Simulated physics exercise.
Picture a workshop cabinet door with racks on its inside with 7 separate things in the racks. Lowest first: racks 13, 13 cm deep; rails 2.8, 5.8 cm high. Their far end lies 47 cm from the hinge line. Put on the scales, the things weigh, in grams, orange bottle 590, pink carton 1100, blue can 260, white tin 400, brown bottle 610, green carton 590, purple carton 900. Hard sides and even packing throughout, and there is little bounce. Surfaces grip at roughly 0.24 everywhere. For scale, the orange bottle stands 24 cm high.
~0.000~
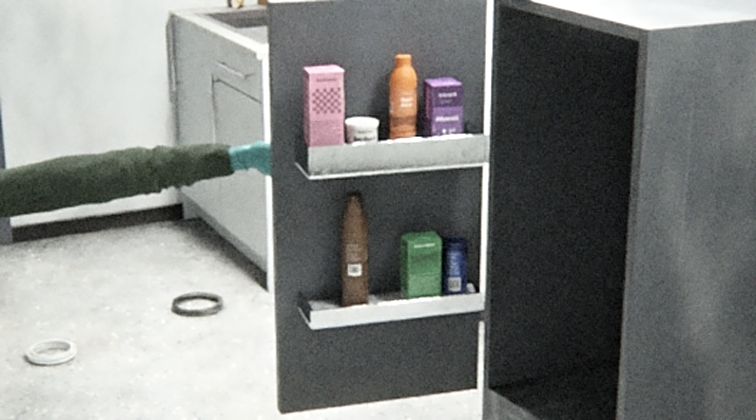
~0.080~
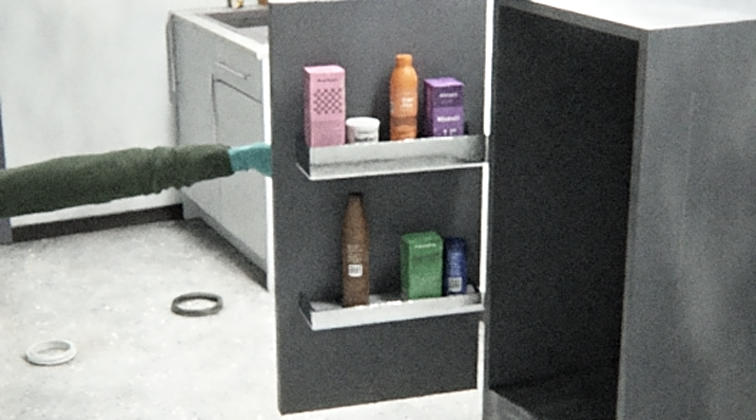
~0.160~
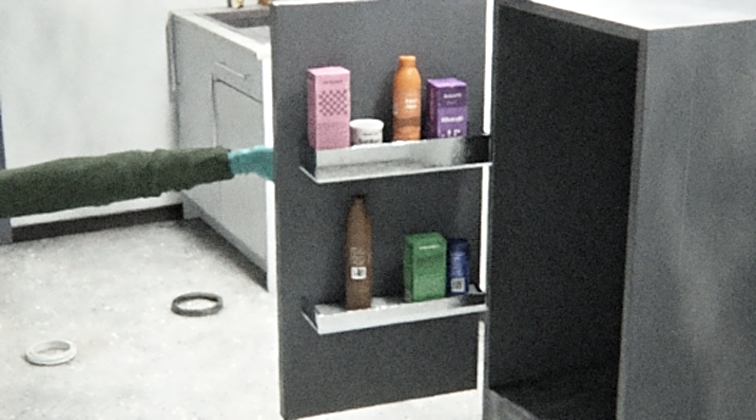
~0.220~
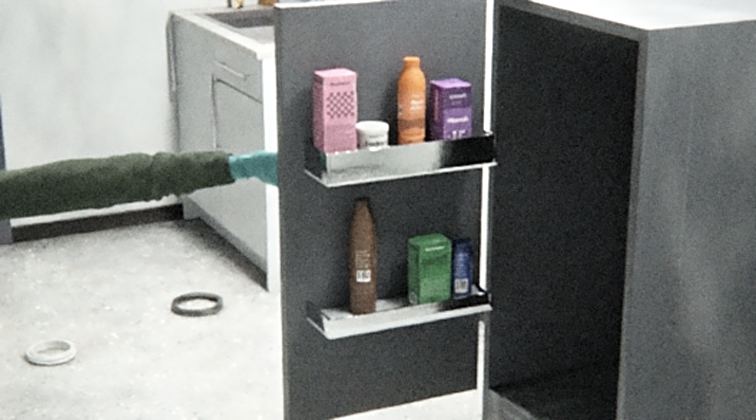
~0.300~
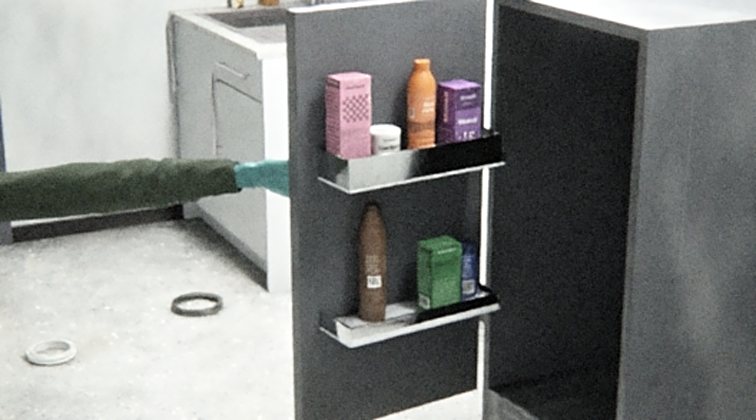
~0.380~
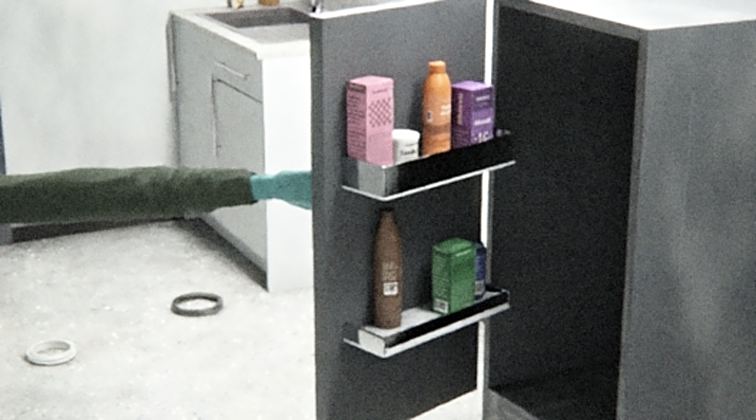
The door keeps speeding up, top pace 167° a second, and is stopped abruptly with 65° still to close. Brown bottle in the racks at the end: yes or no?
No.
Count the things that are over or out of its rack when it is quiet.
The count comes out at 2.
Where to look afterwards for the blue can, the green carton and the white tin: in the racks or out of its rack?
At the end the blue can remains on its base, the green carton remains on its base and the white tin remains on its base.
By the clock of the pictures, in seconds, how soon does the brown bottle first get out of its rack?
That comes at close to 0.6 seconds.
By 0.48 s, door at 65°; brown bottle 4 cm from its spot near (421, 278); green carton tilted 4°; orange bottle 3 cm from its spot.
By 0.88 s, door at 65°; pink carton and brown bottle now out of its rack; orange bottle 4 cm from its spot; white tin 3 cm from its spot.
By 1.08 s, door at 65°; orange bottle 4 cm from its spot; white tin 3 cm from its spot; purple carton 2 cm from its spot.
When it is over (1.6 s), out of its rack, pink carton and brown bottle; the other 5 within 5 cm of the start.
